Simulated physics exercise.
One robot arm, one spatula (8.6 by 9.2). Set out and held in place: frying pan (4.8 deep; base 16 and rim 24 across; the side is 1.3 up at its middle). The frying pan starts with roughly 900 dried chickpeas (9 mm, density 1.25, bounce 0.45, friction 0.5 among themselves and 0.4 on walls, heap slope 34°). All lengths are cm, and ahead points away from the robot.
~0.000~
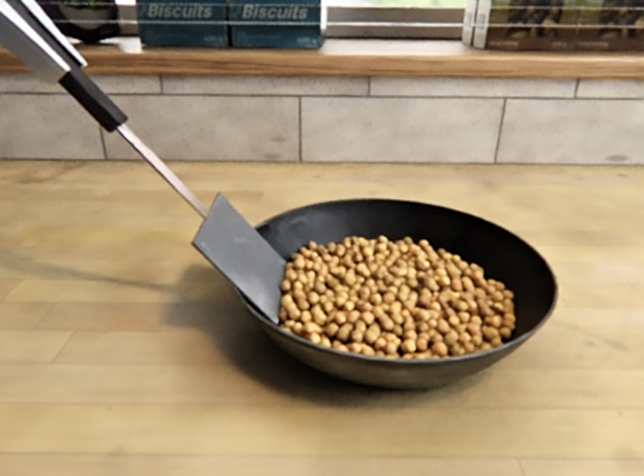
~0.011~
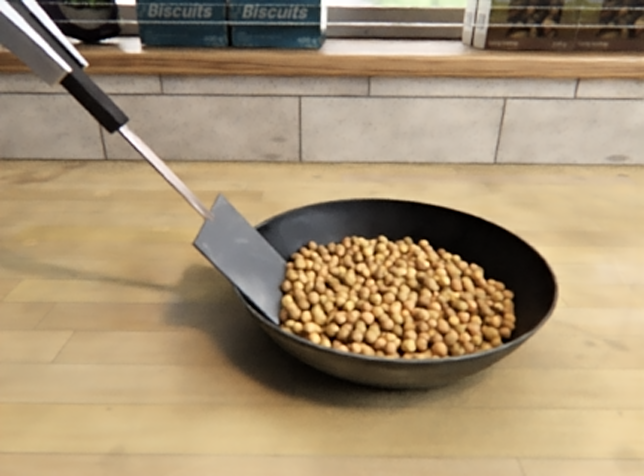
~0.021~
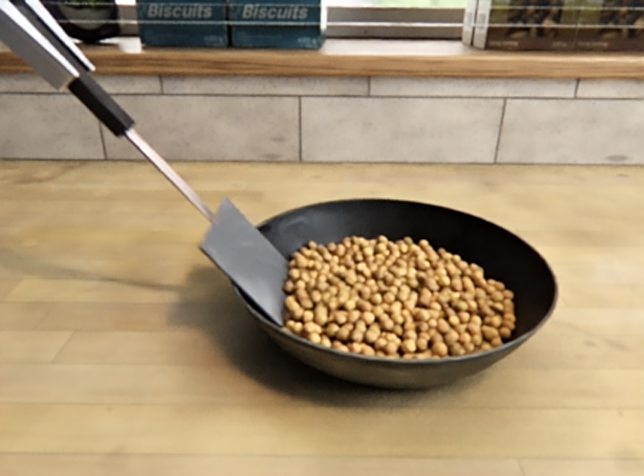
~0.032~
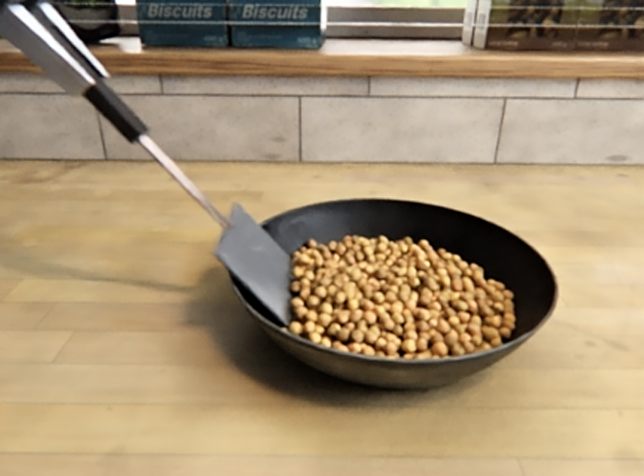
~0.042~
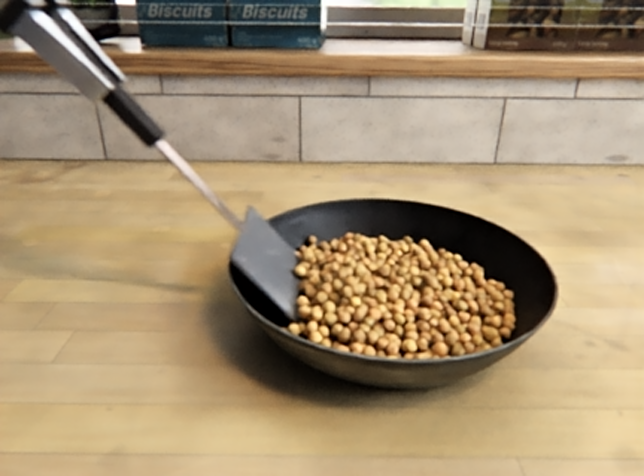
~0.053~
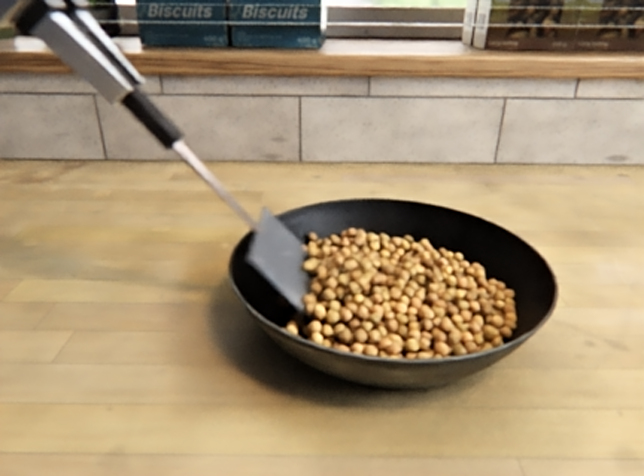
At first, a grey spatula held by a robot arm rests at the left edge of a black pan heaped with chickpeas on a wooden counter. The arm then slides the spatula slowly rightward into the pan, and its blade pushes the nearest chickpeas inward, bunching the heap slightly higher.
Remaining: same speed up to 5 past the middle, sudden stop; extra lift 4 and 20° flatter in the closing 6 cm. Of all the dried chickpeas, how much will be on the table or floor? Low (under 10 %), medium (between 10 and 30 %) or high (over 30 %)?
On the table or floor the share is medium, between 10 and 30 %.
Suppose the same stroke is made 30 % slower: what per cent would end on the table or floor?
Then about 5 per cent.
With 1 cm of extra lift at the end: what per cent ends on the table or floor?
About 0 per cent.
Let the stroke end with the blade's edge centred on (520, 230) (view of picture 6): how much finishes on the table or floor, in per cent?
Some 40 per cent.
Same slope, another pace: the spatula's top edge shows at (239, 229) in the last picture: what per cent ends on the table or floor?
Some 5 per cent.
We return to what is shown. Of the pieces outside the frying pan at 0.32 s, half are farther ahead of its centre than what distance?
Some 20 cm.
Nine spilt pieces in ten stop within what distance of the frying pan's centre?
About 55 cm.
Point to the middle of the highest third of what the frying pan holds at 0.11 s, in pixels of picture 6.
Near (405, 272).
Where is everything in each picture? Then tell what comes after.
The first picture shows the spatula top edge at (207, 215), sloping 51°; upper third of the load around (384, 286), from x 280 to 510, top at y 240; 900 in the frying pan.
The second picture shows the spatula top edge at (208, 216), sloping 51°; upper third of the load around (384, 286), from x 280 to 510, top at y 240.
The third picture shows the spatula top edge at (213, 219), sloping 51°; upper third of the load around (384, 286), from x 280 to 510, top at y 240.
The fourth picture shows the spatula top edge at (226, 224), sloping 51°; upper third of the load around (379, 284), from x 280 to 510, top at y 240.
The fifth picture shows the spatula top edge at (241, 228), sloping 51°; upper third of the load around (374, 282), from x 280 to 510, top at y 235.
The sixth picture shows the spatula top edge at (257, 229), sloping 51°; upper third of the load around (374, 278), from x 285 to 510, top at y 235; 900 in the frying pan.
After 0.08 s, sloping 50°, highest piece 6 above the table; 900 in the frying pan.
After 0.11 s, sloping 43°, highest piece 7 above the table; 900 in the frying pan.
After 0.32 s, sloping 31°, highest piece 6 above the table; 768 in the frying pan, 128 on the table or floor, 4 on the blade or in flight.
After 1.37 s, sloping 31°, highest piece 5 above the table; 768 in the frying pan, 132 on the table or floor.
In the end, 768 in the frying pan, 132 on the table or floor. That is 15 % on the table or floor.
